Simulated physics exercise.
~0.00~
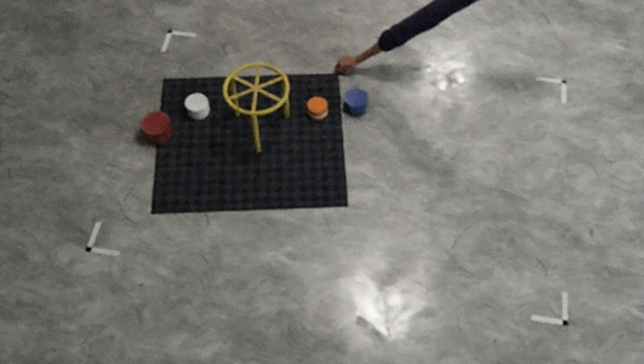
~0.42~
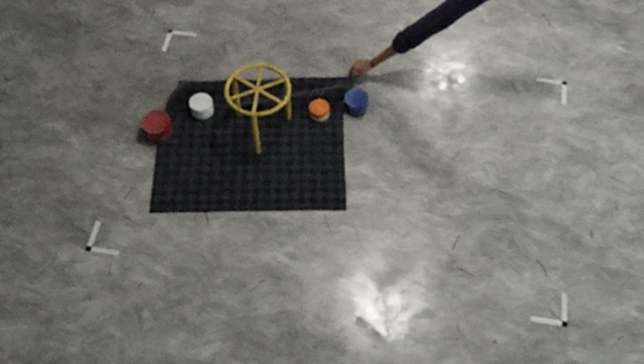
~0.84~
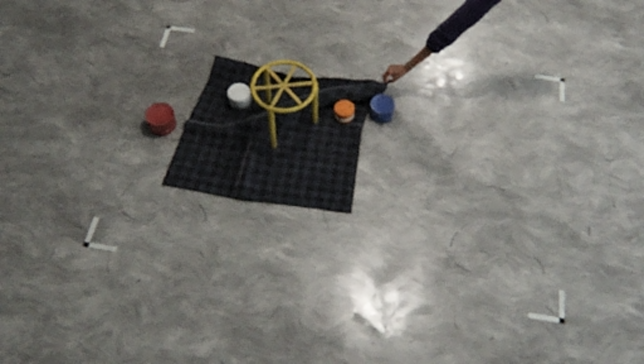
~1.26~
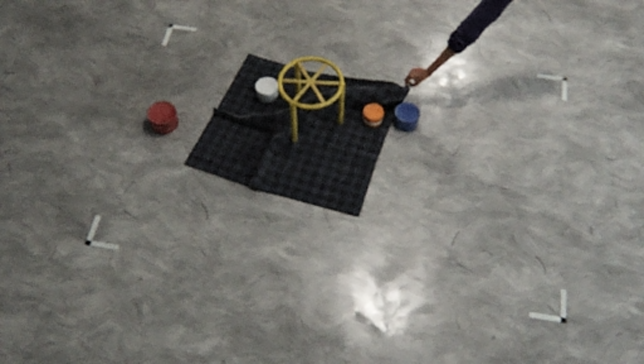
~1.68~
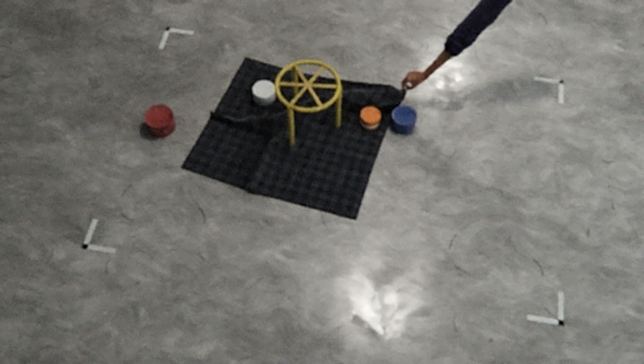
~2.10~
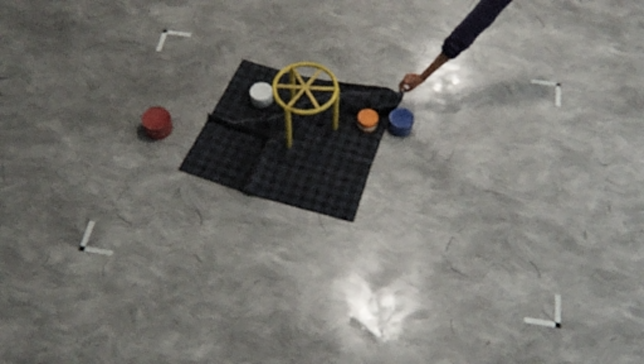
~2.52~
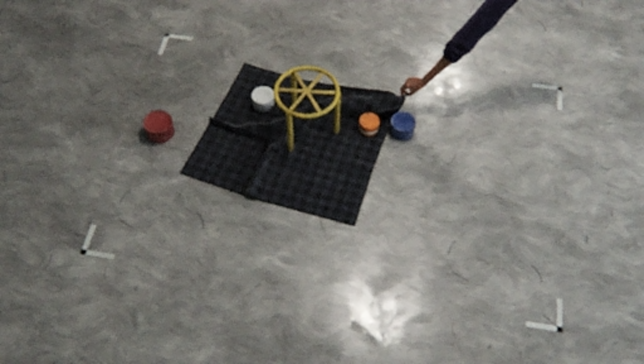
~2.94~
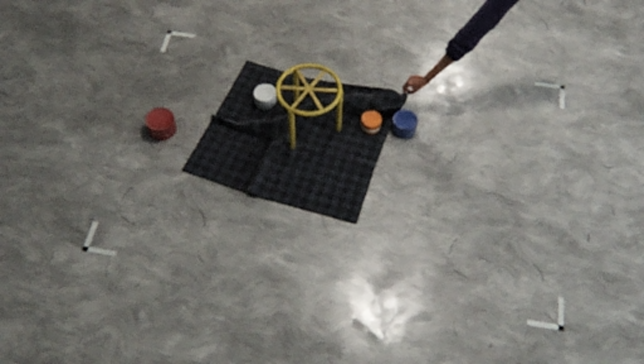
A hand dragged a dark play mat to the right by its top corner, skewing and rumpling it, and the yellow stool, white tub, orange pot and blue bucket shifted along while the red bin stayed behind on the floor.
